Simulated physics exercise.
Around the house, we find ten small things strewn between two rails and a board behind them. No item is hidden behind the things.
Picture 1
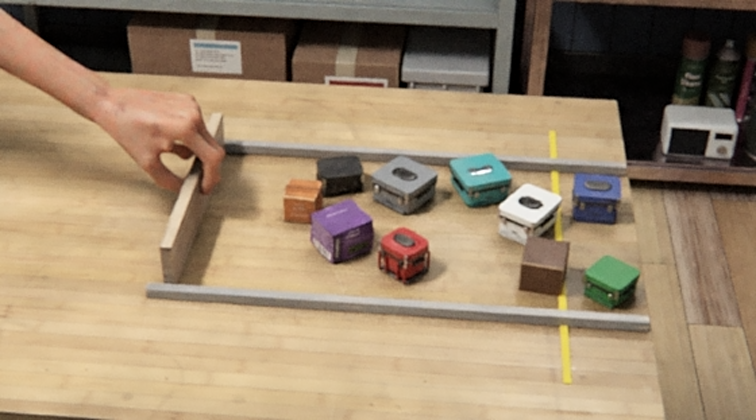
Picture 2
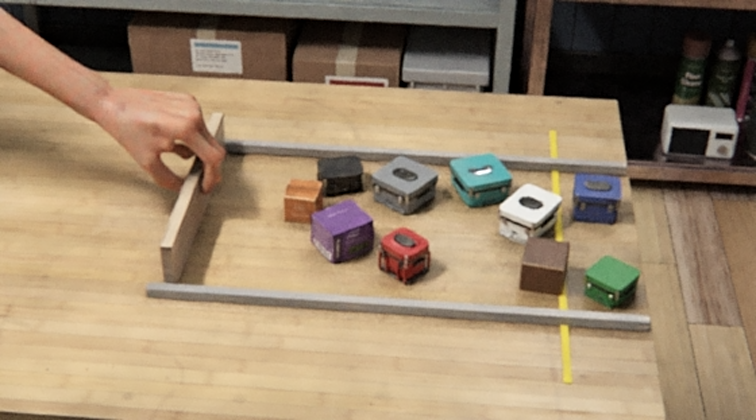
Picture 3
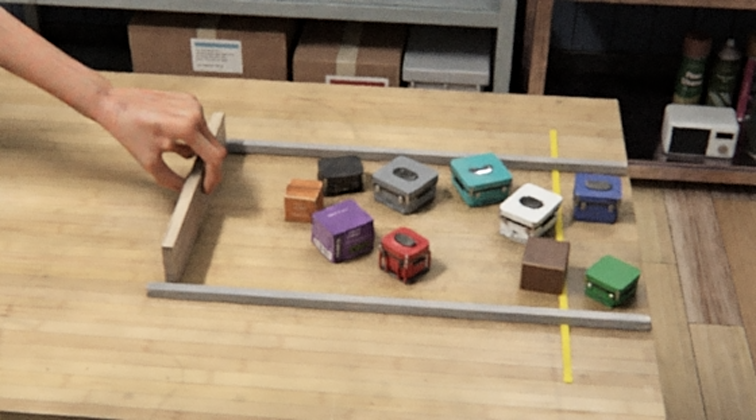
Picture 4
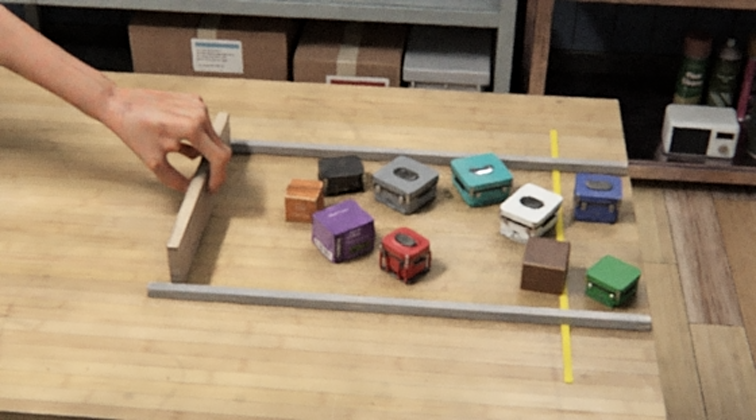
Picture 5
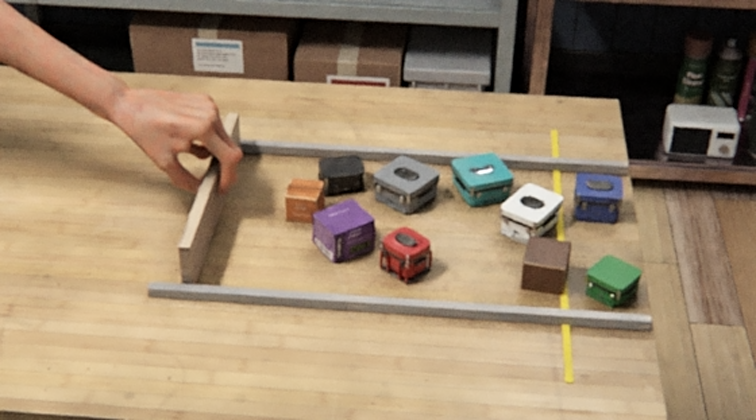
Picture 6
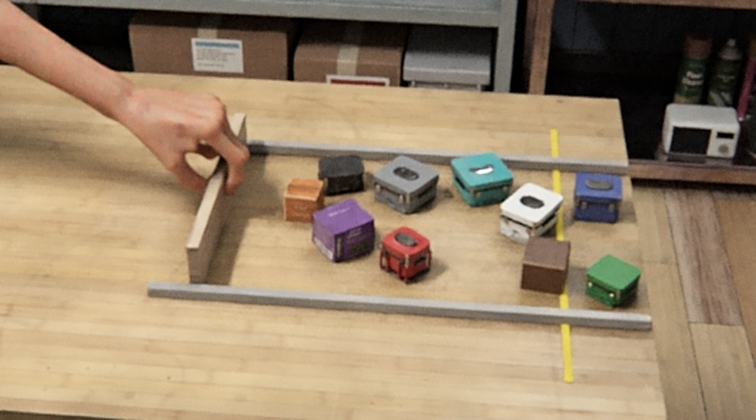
A hand grips a wooden board at the left end of two grey rails, holding it nearly still at first beside ten small cases and blocks. The hand then slides the board slightly to the right between the rails, narrowing the gap to the orange block, while the scattered items stay in place.
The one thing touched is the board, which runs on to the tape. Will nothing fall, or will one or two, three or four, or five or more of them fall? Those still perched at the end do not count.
The way I see it, three or four of them end up off the end.
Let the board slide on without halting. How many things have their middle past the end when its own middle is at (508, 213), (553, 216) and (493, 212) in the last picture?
Place by place: 0, 3 and 0.
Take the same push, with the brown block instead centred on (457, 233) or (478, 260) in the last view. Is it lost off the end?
Order of tries: On, on.
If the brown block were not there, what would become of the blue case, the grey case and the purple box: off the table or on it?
Blue case down; grey case still up; purple box still up.
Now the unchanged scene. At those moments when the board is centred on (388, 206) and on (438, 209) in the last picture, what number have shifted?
Counting first: 6, next 7.
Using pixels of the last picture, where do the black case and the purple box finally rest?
For the black case it's (580, 192), and for the purple box it's (587, 241).
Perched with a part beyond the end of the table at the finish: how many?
3.
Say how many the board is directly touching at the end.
4 of them.
Early on, none off yet; green case at rest near (613, 282); blue case at rest near (597, 198); brown block at rest near (546, 265).
Finally, the number that fall off is three or four; lost, white case, blue case and green case.
